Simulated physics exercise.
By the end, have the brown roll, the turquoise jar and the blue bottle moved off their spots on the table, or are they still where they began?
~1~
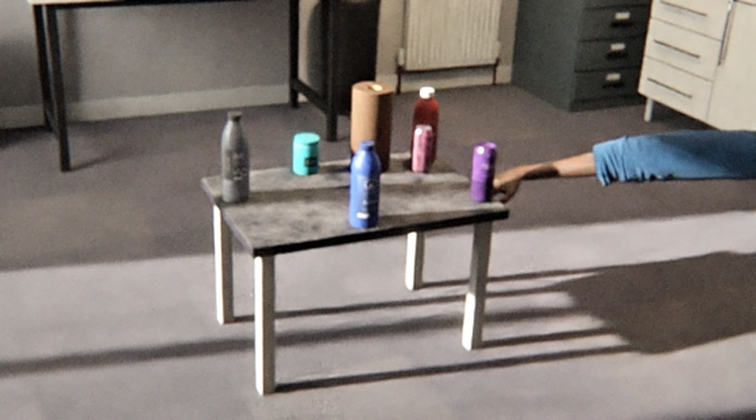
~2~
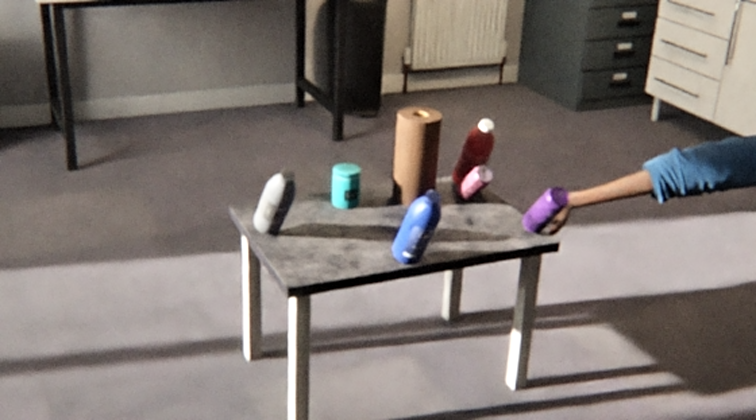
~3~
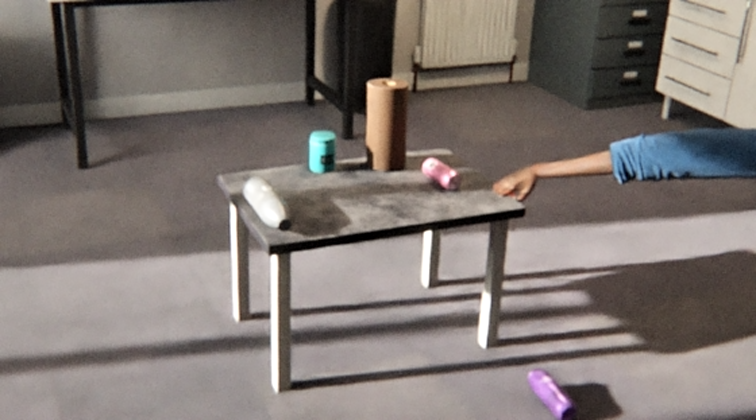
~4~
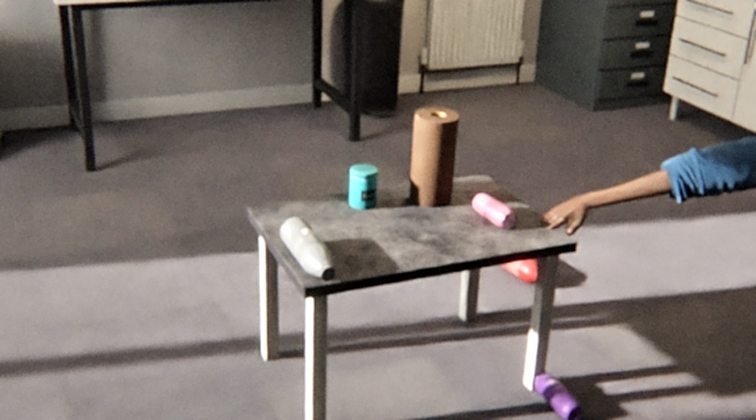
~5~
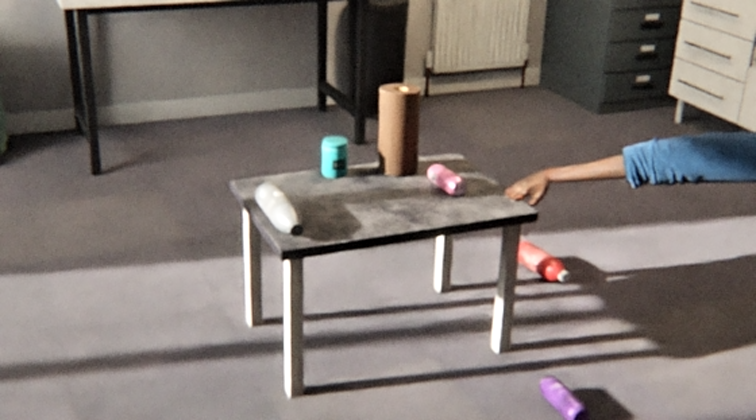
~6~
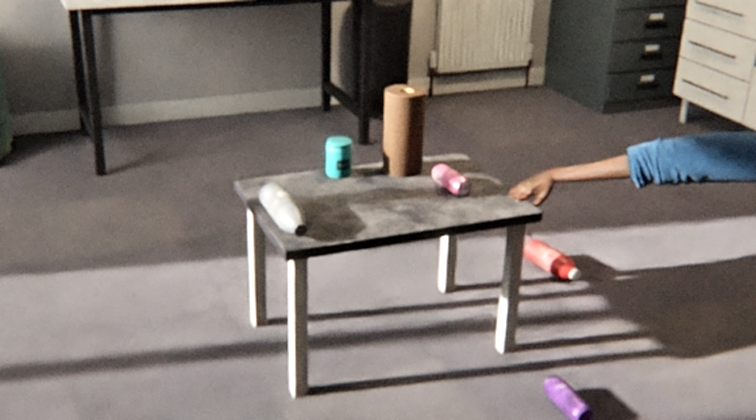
It differs between them, as the blue bottle is gone from the tabletop. The brown roll and the turquoise jar are still standing in their places on the table.
